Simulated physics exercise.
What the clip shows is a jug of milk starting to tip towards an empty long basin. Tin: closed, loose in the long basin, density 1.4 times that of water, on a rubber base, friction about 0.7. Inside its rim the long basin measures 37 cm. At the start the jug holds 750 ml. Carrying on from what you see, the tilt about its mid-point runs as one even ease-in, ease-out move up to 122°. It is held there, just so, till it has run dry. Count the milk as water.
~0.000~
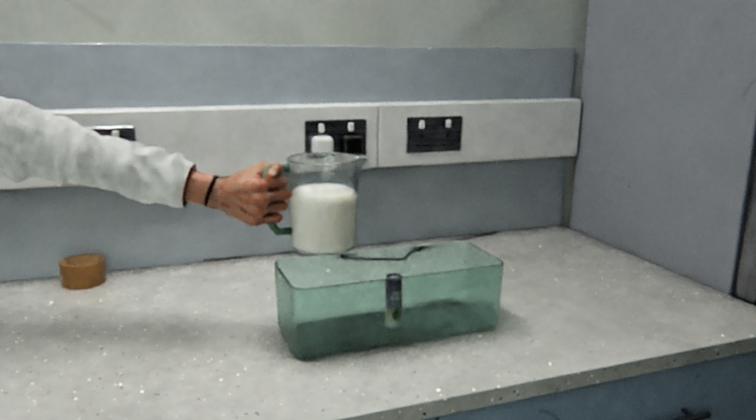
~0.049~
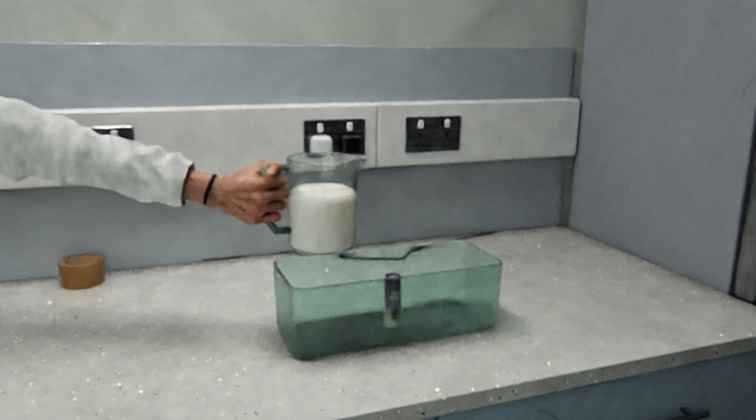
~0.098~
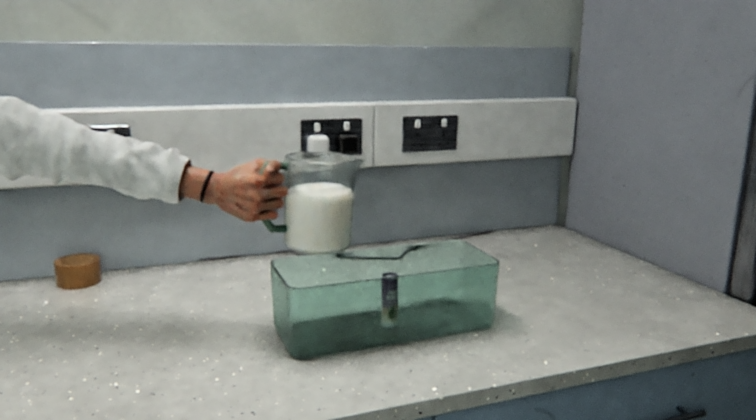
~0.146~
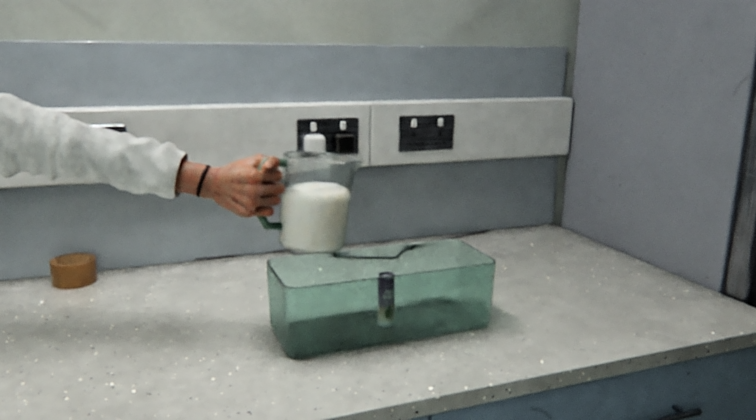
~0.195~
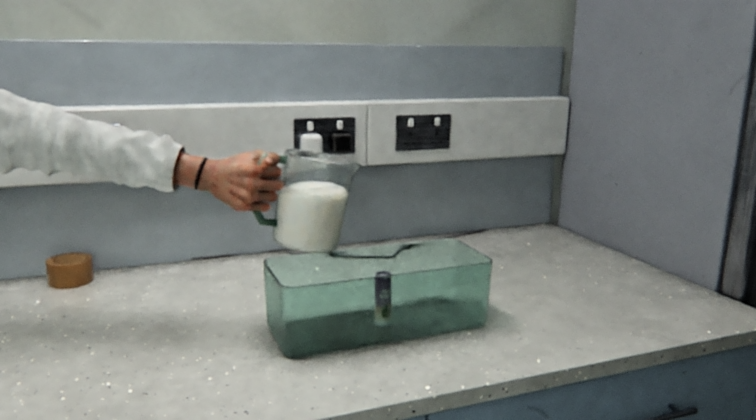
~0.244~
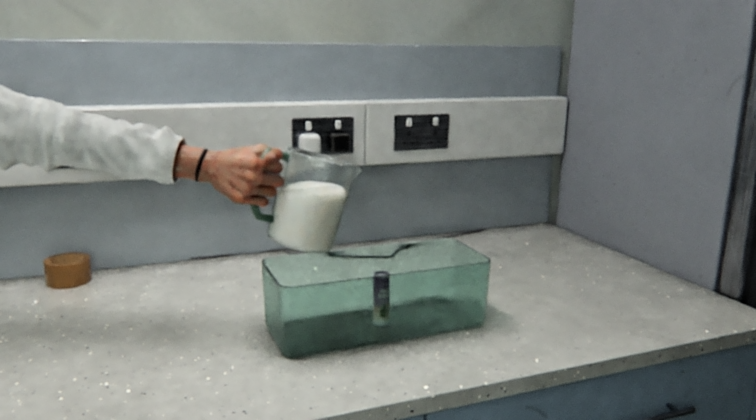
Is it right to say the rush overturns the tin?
Right.
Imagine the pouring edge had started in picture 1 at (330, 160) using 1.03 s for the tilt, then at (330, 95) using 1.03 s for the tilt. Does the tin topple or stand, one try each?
The tin stays vertical the first time and overturns the second time.
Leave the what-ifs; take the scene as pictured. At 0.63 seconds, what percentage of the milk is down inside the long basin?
Roughly 2 percent of it.
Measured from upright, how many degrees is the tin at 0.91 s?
Lean: Around 0° from upright.
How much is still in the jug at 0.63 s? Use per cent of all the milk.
Some 86 % of it is still there.
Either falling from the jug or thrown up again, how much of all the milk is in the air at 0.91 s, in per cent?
Estimated airborne part: Roughly 10 per cent.
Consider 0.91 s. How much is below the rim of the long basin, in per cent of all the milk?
Some 72 percent.
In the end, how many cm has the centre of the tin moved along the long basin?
Looks like roughly 9.0 cm in total.
After 0.63 s the tilt is 82° and 87 per cent is still to pour; the tin stands where it began.
After 0.91 s the tilt is 118° and 18 per cent is still to pour; the tin stands where it began.
After 1.21 s the tilt is 122° and 0 per cent is still to pour; the tin lies on its side.
After 1.53 s the tilt is 122° and 0 per cent is still to pour; the tin lies on its side.
In the end the tin lies on its side.
